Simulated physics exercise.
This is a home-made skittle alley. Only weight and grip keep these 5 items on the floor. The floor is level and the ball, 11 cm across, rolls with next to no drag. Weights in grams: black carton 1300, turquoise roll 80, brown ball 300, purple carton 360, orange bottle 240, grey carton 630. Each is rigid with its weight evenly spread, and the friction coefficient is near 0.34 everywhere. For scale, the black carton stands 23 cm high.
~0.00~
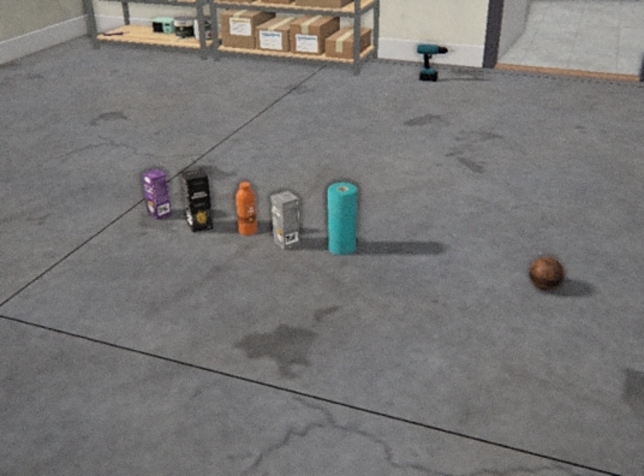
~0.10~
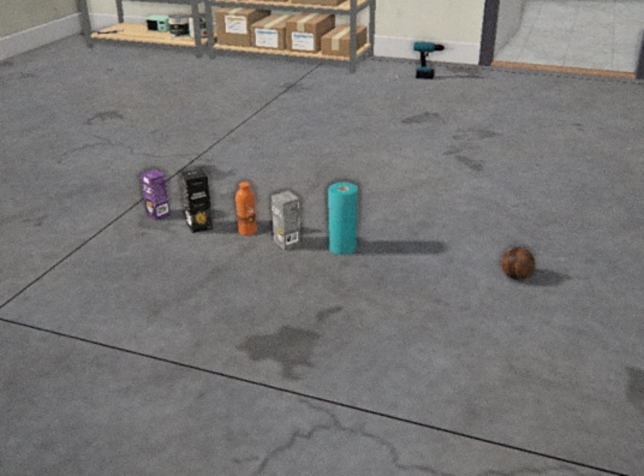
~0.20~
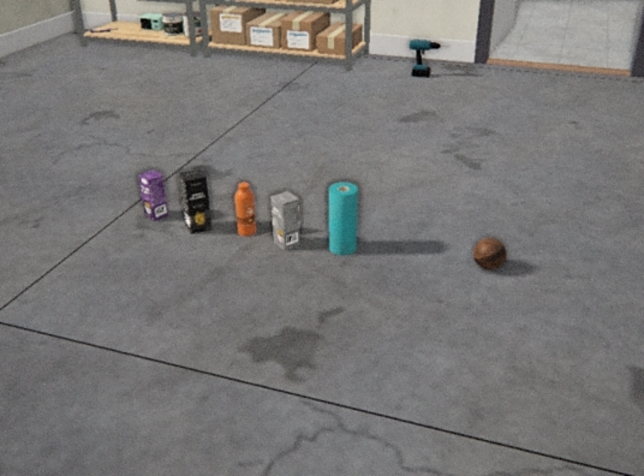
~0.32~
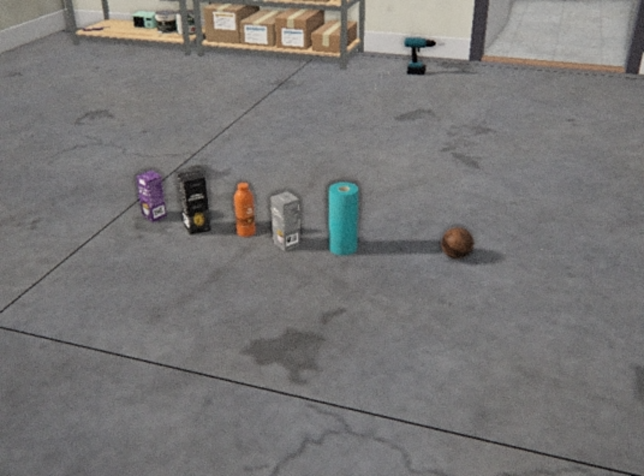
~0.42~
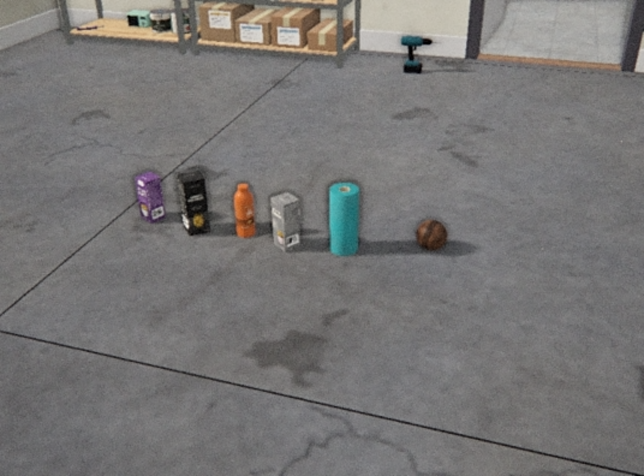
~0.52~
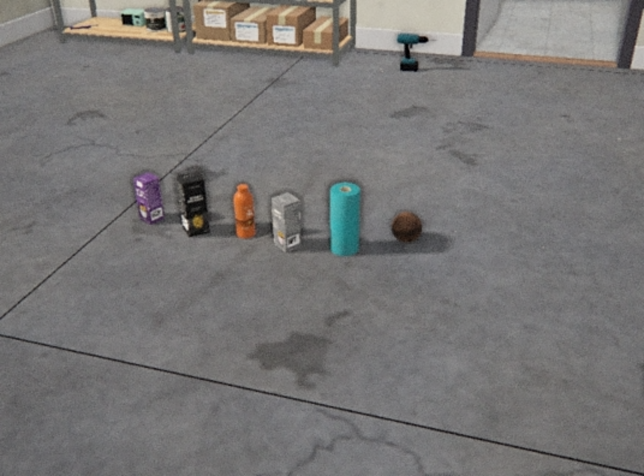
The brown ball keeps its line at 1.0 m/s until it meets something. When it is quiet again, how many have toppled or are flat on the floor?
Lost: Zero.
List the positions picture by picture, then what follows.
Ball 0 cm along; brown ball (547, 274); black carton (198, 201); turquoise roll (342, 219), in the first picture.
Ball 10 cm along; brown ball (518, 263); grey carton (286, 221), in the second picture.
Ball 21 cm along; brown ball (490, 254); orange bottle (245, 209), in the third picture.
Ball 33 cm along; brown ball (458, 243); purple carton (152, 197), in the fourth picture.
Ball 43 cm along; brown ball (432, 235); grey carton (286, 222), in the fifth picture.
Ball 54 cm along; brown ball (407, 227); black carton (193, 205); turquoise roll (345, 220), in the sixth picture.
After 0.92 s, ball 94 cm along; brown ball near (312, 200).
After 1.42 s, ball 145 cm along; brown ball near (213, 172).
After 1.92 s, ball 194 cm along; brown ball near (128, 148).
By the end (2.2 s), all 5 in place, give or take 8 cm. Seen from the same camera at the end, black carton near (193, 205), turquoise roll near (345, 220).
